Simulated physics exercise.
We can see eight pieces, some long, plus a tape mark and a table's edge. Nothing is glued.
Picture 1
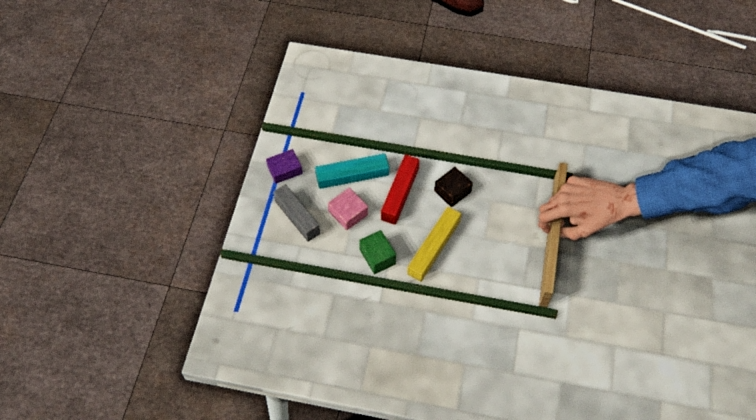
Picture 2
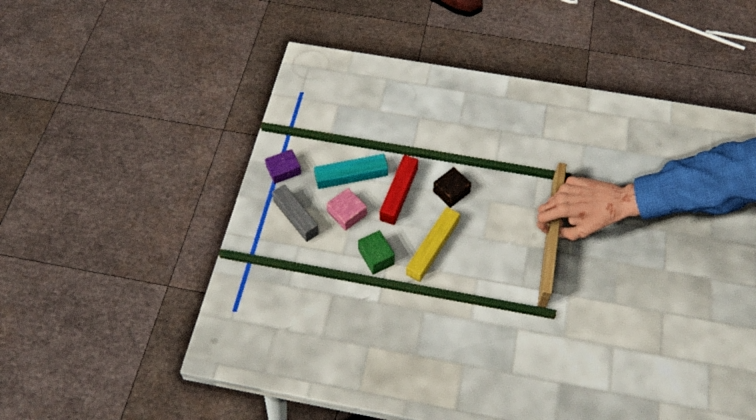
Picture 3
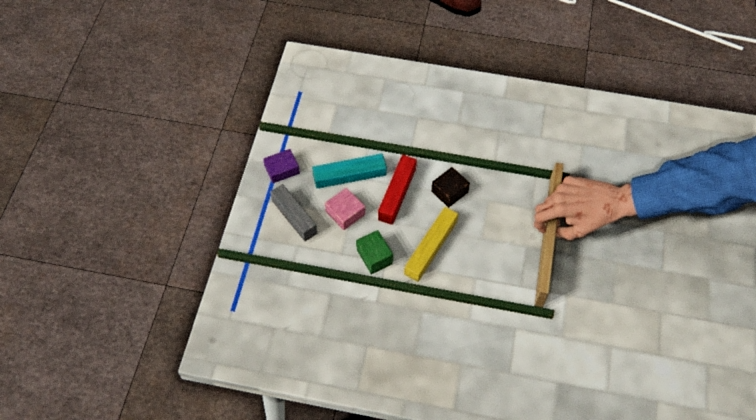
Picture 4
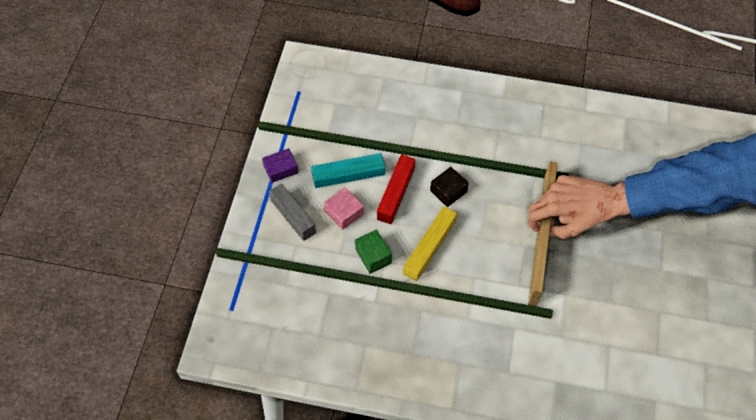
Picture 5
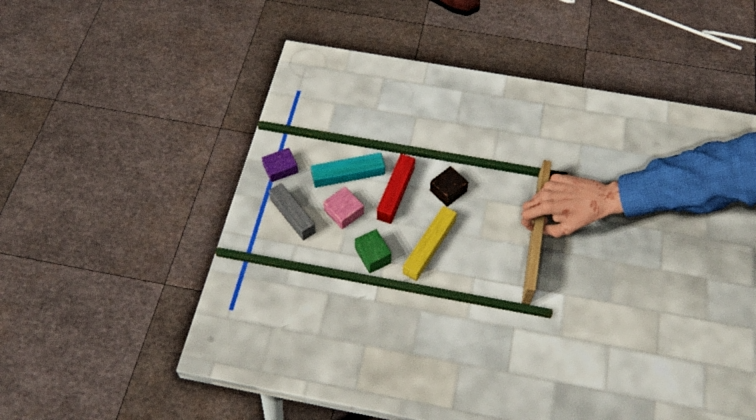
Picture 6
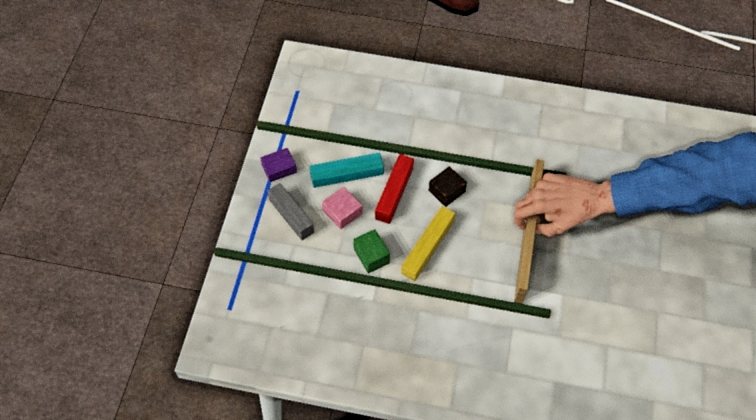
In the video, eight coloured blocks and bars lie between two dark green strips on a pale table near a blue tape line, while a hand slides a wooden board a short way left toward them, the pieces staying essentially still.
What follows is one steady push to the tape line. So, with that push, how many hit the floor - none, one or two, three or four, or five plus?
The ones that fall? Five or more of them, I think.
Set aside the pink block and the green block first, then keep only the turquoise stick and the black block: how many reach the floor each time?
That makes 4 fallen, then 3 fallen in the other try.
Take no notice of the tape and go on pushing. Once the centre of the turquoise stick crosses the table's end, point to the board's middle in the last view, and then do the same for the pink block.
For the turquoise stick at (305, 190), for the pink block at (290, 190).
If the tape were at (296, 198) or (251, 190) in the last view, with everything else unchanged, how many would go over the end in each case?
The counts: 3 and 6.
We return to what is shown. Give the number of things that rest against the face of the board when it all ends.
The number is 2.
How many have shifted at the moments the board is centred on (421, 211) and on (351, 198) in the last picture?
By then 3, and later 8.
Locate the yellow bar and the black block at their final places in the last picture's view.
The first near (250, 212), the second near (261, 160).
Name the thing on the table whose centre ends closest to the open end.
Looking at the middles, it's the green block.
A little later, none off yet; purple block at rest near (279, 165); grey bar at rest near (291, 212); turquoise stick at rest near (347, 170).
Next, none off yet; purple block shifted a little near (268, 160); grey bar shifted a little near (268, 216); turquoise stick shifted about its own width near (280, 174).
When it is over, the number that fall off is five or more; down, red stick, pink block, turquoise stick, grey bar and purple block.
